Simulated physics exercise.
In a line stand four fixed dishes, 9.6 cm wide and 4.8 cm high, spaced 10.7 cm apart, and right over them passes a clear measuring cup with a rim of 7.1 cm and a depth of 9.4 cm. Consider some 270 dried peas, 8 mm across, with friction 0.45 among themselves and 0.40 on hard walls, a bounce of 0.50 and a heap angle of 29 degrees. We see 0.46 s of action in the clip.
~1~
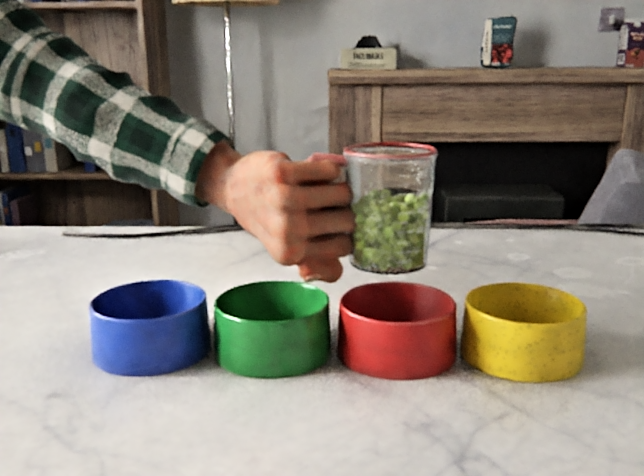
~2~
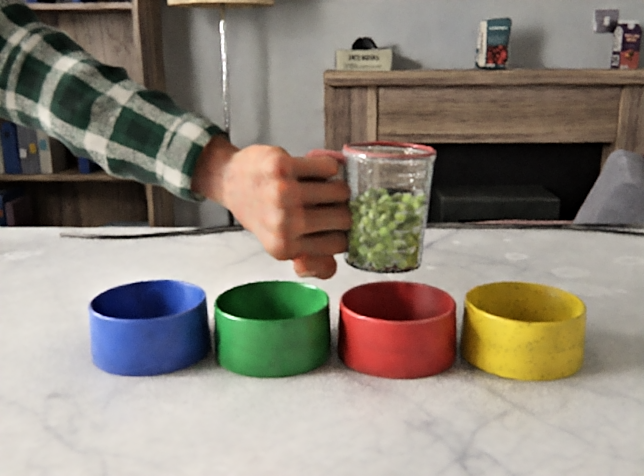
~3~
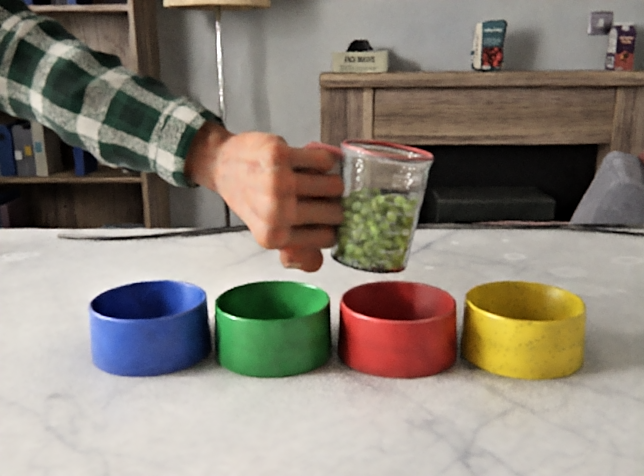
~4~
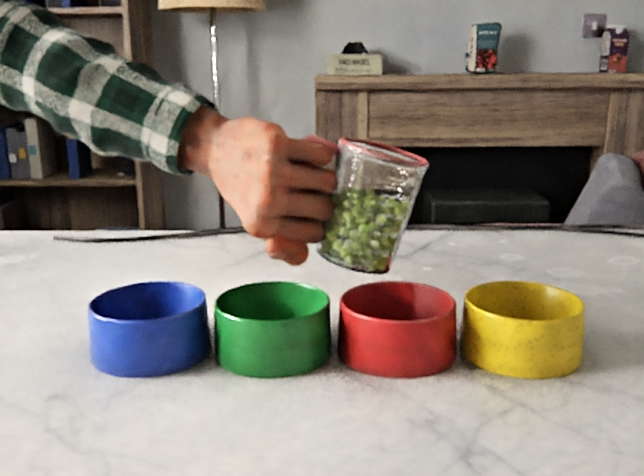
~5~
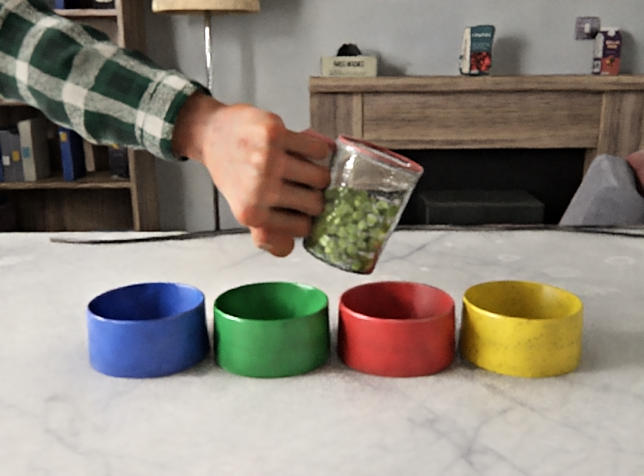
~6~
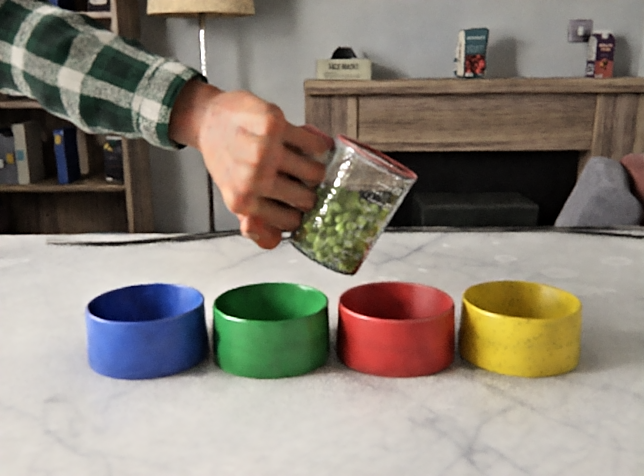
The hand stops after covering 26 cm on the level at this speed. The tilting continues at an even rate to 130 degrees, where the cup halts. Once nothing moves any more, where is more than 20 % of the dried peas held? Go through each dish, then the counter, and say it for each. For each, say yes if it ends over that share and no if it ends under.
Red - no, blue - no, green - yes, yellow - no, counter - no.
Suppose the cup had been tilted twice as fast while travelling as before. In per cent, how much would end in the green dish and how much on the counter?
Then the green dish would get 10 and the counter 20.
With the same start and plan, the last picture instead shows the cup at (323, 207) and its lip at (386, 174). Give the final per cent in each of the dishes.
Then red 0, blue 90, green 0, and yellow 0.
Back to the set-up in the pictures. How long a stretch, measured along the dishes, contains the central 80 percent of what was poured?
Roughly 6 centimetres.
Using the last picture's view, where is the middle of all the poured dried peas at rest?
My guess is close to (277, 332).
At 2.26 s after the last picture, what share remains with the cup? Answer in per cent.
Near 0 per cent of the load.
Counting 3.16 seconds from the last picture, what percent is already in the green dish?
Around 95 in a hundred by then.
Then, 1.36 s after the last picture, tilt 123 degrees; cup holds 35 %, green 65 %.
Then, 2.26 s after the last picture, tilt 130 degrees; cup holds 0 %, green 95 %.
Then, 3.16 s after the last picture, tilt 130 degrees; cup holds 0 %, green 95 %.
In the end, red 0 %, blue 0 %, green 95 %, yellow 0 %, counter 0 %.
